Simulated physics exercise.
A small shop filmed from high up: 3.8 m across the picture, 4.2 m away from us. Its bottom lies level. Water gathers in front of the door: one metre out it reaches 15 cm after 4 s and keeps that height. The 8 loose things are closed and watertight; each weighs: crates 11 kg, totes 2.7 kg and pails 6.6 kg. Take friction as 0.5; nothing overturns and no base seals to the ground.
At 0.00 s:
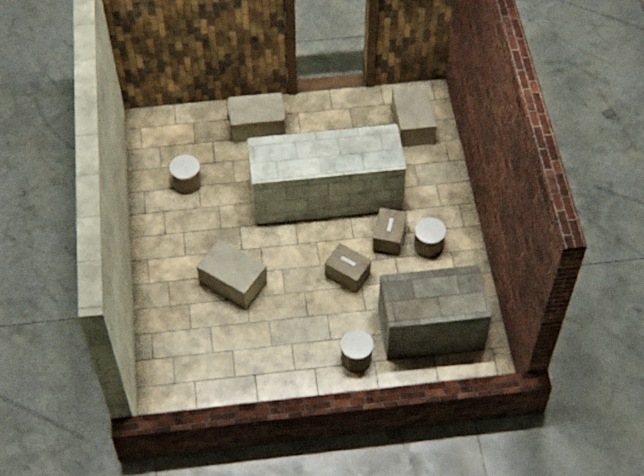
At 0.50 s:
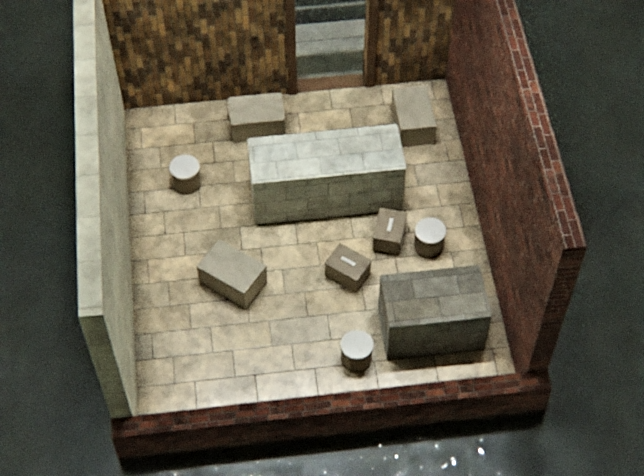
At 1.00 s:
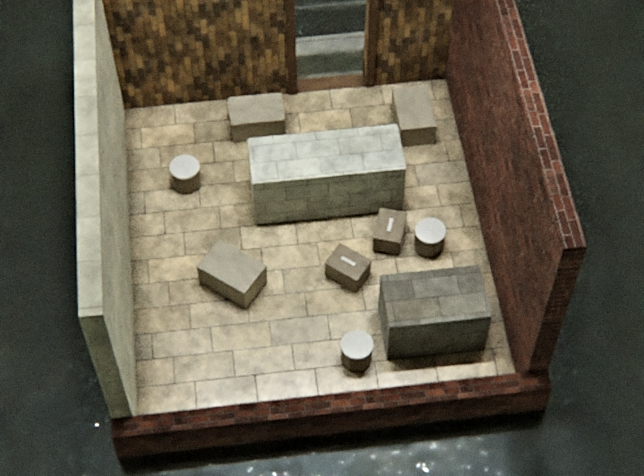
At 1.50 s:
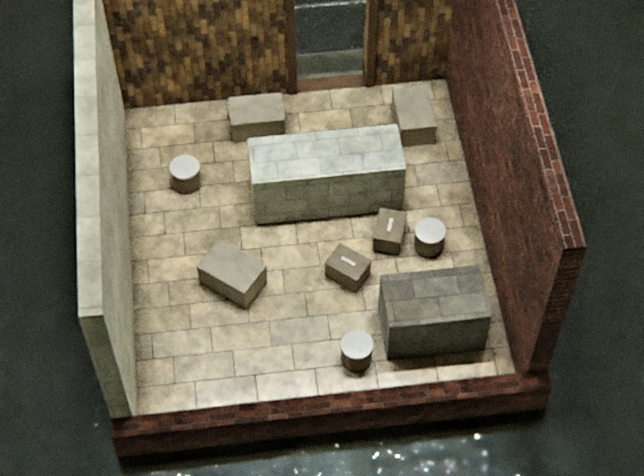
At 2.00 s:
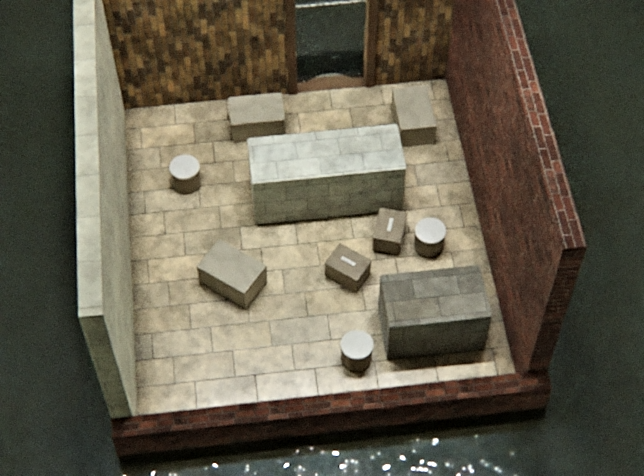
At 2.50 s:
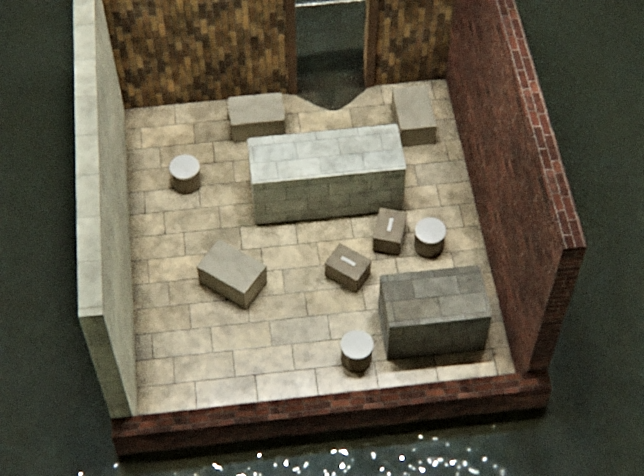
A small shop with a pale tiled floor, seen from high up by a still camera, stands between a pale left wall, a red brick right wall and a patterned brown back wall with a doorway. Grey and brown blocks and three pale round pails sit around a long light counter. Dark, glinting water replaces the grey ground outside, then slightly enters the doorway, while everything inside stays still.
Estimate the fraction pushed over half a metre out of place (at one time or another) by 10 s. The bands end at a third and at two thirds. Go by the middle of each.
It is under a third.
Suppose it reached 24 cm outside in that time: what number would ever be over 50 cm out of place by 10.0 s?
In that case 3 of them.
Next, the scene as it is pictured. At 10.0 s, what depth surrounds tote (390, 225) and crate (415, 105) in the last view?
About 2 and 7 cm.
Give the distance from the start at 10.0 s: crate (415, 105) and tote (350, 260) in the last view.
In that order: 20 cm, 0 cm.
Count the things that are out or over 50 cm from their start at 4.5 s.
I count 0.
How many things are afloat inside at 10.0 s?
At that moment 2.
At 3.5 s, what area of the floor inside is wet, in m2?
Roughly 1.5 m2.
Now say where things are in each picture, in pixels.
A crate at (414, 107), on the bottom; a crate at (257, 109), on the bottom; water covers 0.0 m2; 0 of 8 have shifted, in the first picture.
A crate at (414, 107) rests on the ground; a crate at (257, 109) rests on the ground; water covers 0.0 m2; 0 of 8 have shifted, in the second picture.
A crate at (414, 107), on the bottom; a crate at (257, 109) rests on the ground; water covers 0.0 m2; 0 of 8 have shifted, in the third picture.
A crate at (414, 107) rests on the ground; a crate at (257, 109), on the bottom; water covers 0.0 m2; 0 of 8 have shifted, in the fourth picture.
A crate at (414, 107) rests on the ground; a crate at (257, 109) rests on the ground; water covers 0.0 m2; 0 of 8 have shifted, in the fifth picture.
A crate at (414, 107), on the bottom; a crate at (257, 109) rests on the ground; 0.1 m2 under water; 0 of 8 have shifted, in the sixth picture.
After 3.5 s 0 of 8 are over 50 cm from their spots; 0 afloat.
After 4.5 s 0 of 8 are over 50 cm from their spots; 0 afloat.
After 7.0 s 0 of 8 are over 50 cm from their spots; 1 afloat.
After 10.0 s 0 of 8 are over 50 cm from their spots, and 0 have been at some point; 2 afloat.
